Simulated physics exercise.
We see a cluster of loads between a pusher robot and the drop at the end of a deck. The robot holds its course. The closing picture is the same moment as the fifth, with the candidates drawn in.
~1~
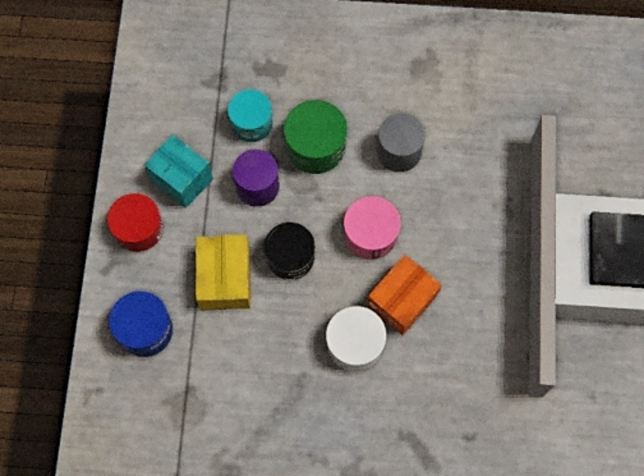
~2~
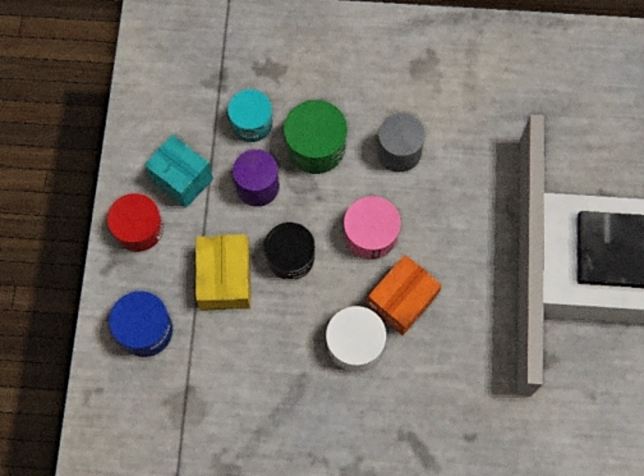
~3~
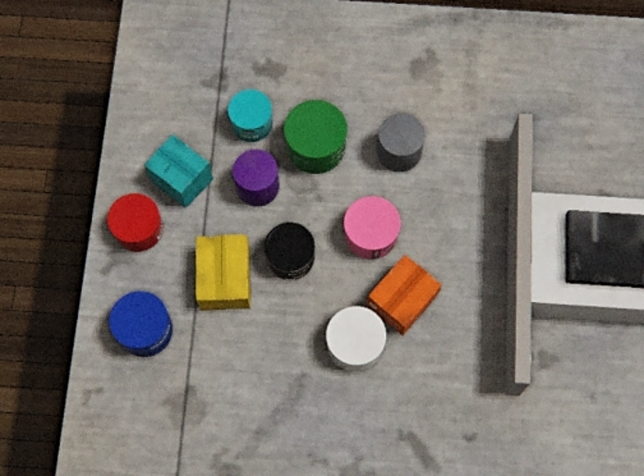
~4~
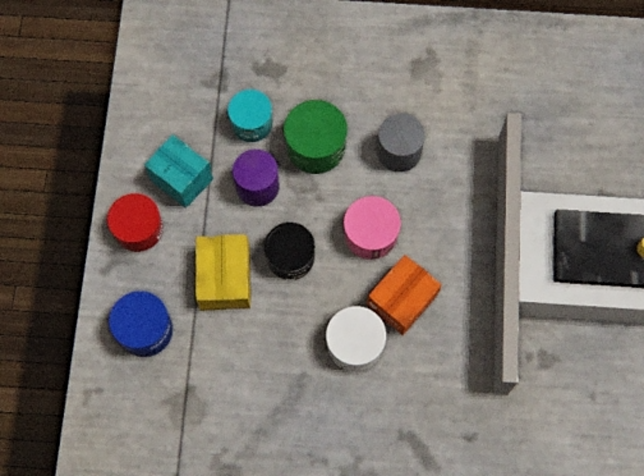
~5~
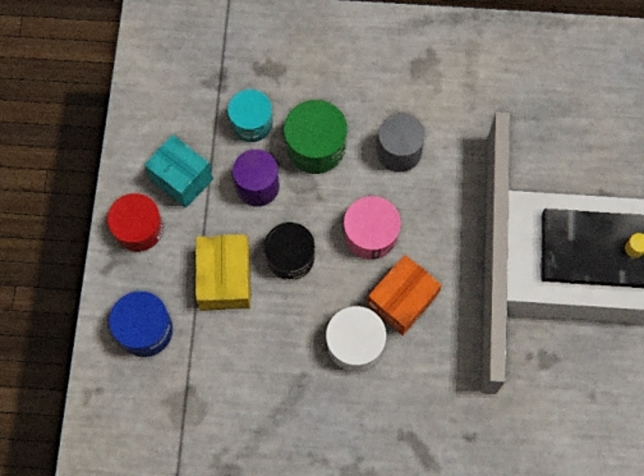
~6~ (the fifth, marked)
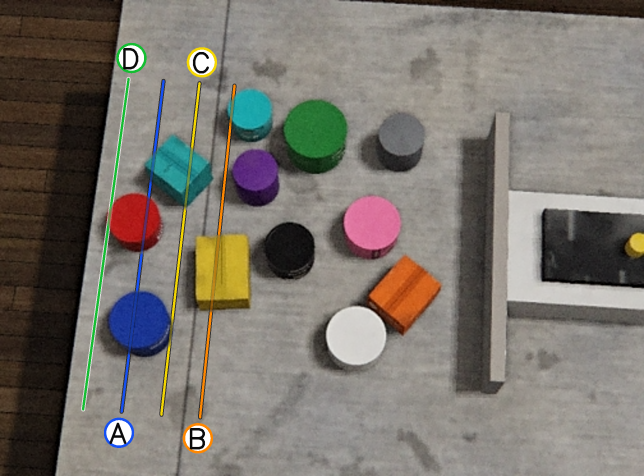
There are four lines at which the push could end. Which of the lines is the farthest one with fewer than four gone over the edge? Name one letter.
Up to line C.
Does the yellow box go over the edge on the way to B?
No.
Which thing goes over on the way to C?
The red pail.
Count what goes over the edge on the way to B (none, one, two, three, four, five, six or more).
The count is none.
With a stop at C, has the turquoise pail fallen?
No.
On the copy, A at (144, 238); B at (218, 243); C at (181, 241); D at (107, 236).
On C. First, robot (470, 239); white pail (334, 357); grey canister (357, 140).
Then, robot (354, 232); turquoise parcel (156, 171); blue pail (137, 332).
Finally, robot (267, 226); red pail over the edge; turquoise parcel (97, 162); one fallen.
By contrast, A drops six; B is within the limit but short; D drops eleven.
